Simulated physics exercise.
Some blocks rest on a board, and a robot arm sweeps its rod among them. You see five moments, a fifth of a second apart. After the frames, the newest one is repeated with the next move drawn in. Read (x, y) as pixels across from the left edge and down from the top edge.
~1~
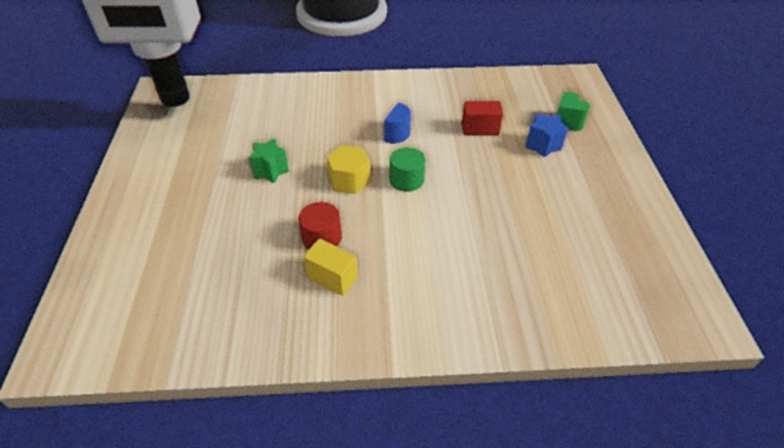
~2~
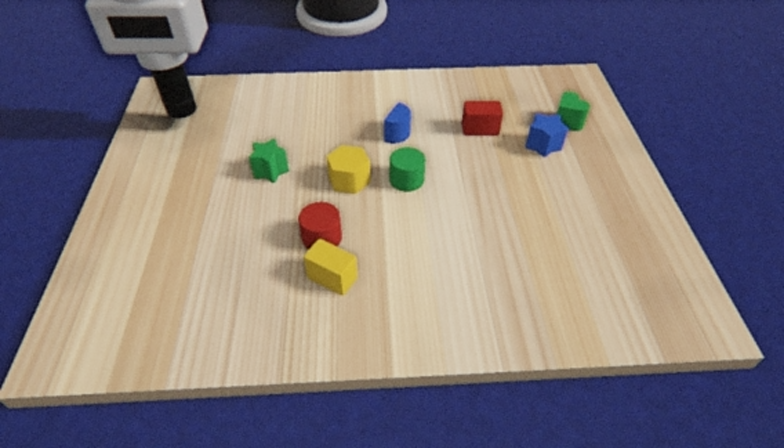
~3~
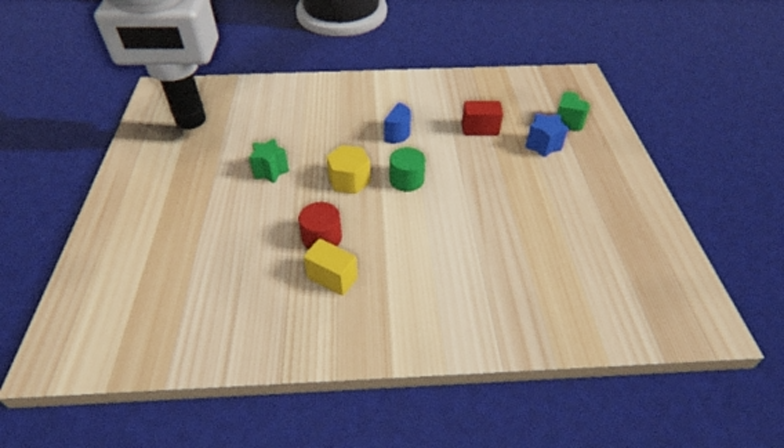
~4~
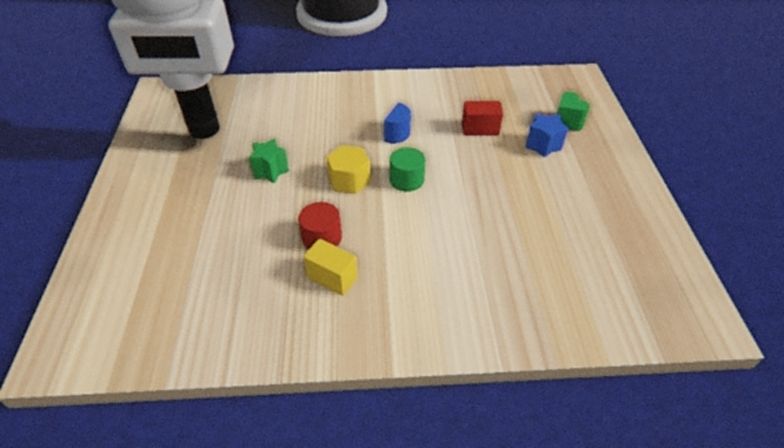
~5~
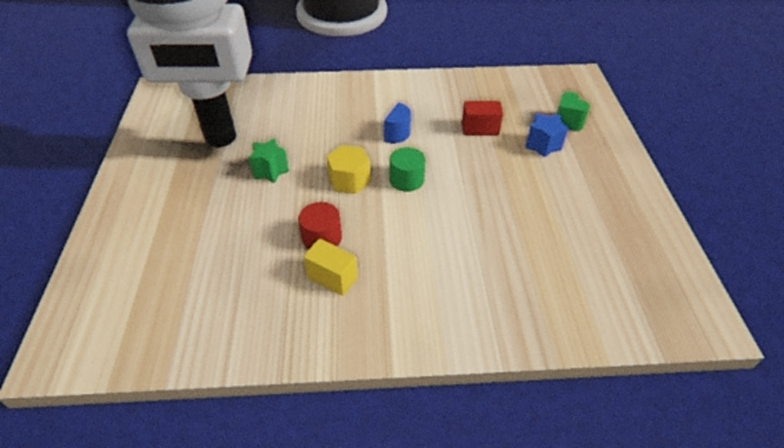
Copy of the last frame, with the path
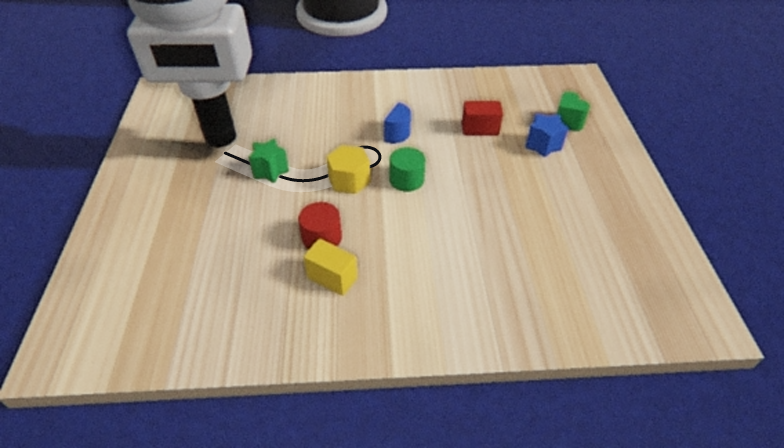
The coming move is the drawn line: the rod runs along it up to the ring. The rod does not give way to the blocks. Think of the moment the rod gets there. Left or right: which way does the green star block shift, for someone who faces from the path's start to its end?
Pushed right.
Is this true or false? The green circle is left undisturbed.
The statement is incorrect.
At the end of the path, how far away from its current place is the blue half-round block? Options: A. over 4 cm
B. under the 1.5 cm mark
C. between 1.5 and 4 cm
(B)
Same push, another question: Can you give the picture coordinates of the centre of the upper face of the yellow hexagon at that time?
The yellow hexagon ends near (387, 152).
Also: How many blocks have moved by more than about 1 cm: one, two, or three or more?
The push moves three or more blocks more than 1 cm.
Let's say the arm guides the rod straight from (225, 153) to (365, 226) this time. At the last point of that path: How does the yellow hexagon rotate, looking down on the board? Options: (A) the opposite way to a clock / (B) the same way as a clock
My answer is option A.
The drawn path runs from (225, 153) through (268, 171) and (318, 179) to (364, 157).
What follows on the original path. One third of the way, rod (265, 157); green star block (291, 161).
Two thirds of the way, rod (318, 164); green star block (324, 176), turned 70° clockwise; yellow hexagon (356, 158).
At the end, rod (364, 143); green star block (325, 176), turned 80° clockwise; yellow hexagon (387, 152), turned 75° clockwise; blue half-round block not moved; green circle (424, 163).
